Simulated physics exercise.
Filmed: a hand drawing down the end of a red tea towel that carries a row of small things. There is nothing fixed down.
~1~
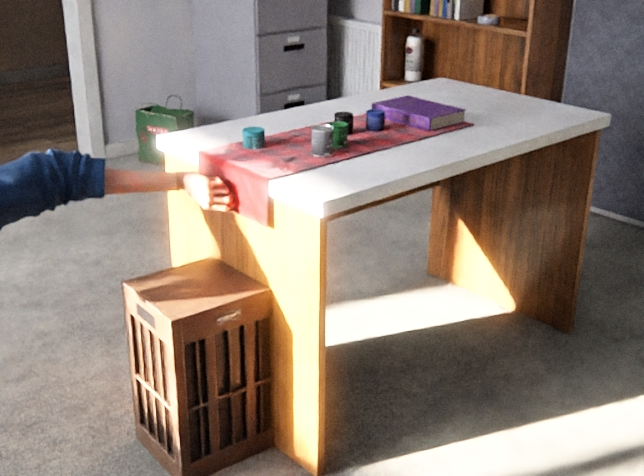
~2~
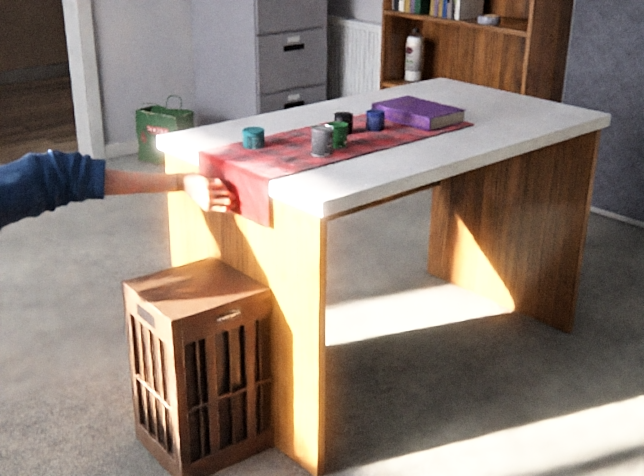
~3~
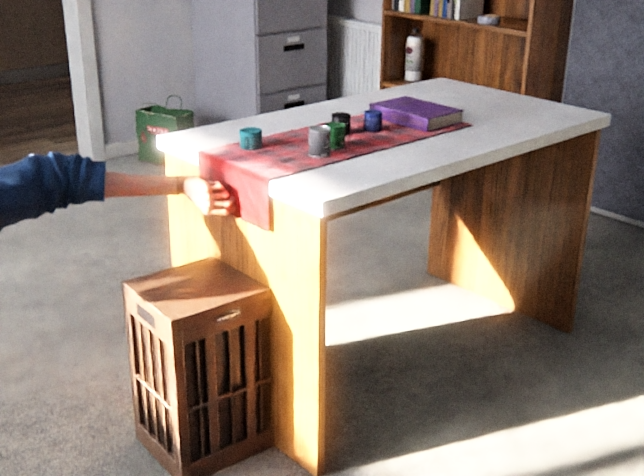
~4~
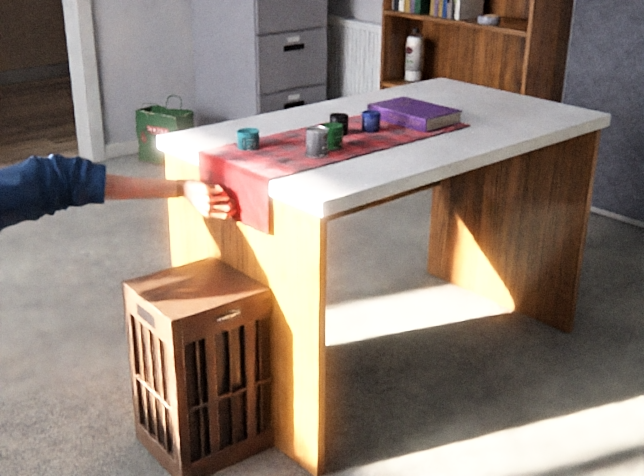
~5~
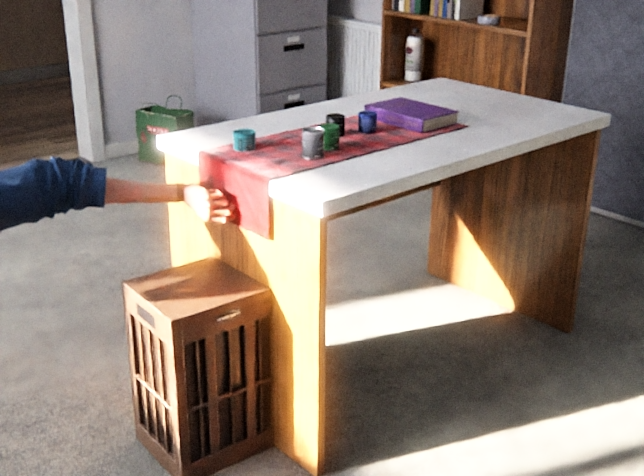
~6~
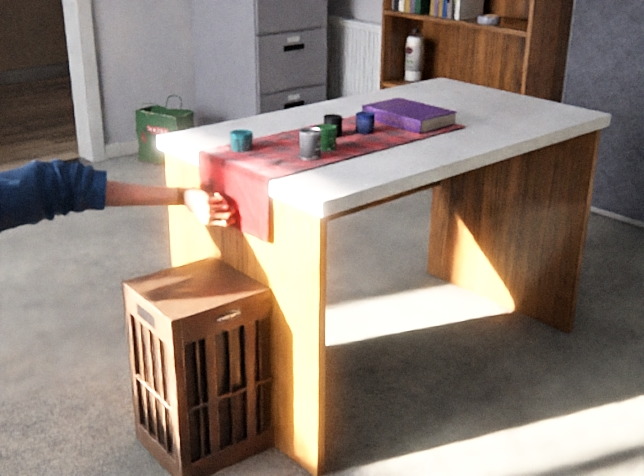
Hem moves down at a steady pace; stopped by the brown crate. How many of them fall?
One.
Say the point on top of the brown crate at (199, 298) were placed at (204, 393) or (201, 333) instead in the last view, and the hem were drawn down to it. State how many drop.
We'd see 4, then 2.
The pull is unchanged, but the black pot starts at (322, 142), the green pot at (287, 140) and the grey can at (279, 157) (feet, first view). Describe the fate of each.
In the end the black pot is still on top, the green pot is still on top, and the grey can is no longer on top.
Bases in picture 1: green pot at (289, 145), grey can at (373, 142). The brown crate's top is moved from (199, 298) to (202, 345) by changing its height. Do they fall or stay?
Result: Green pot gone, grey can still there.
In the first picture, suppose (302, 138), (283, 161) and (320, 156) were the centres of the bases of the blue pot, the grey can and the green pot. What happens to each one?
Outcome: The blue pot is still in place, the grey can is gone, the green pot is still in place.
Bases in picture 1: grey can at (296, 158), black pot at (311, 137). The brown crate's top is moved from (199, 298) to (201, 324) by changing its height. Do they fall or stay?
The grey can does not stay aboard, and the black pot stays aboard.
Soon after, hem near (233, 245); all still up.
After that, hem on the crate; turquoise pot gone.
In the end, hem on the crate; turquoise pot gone. The count of fallen things is one.
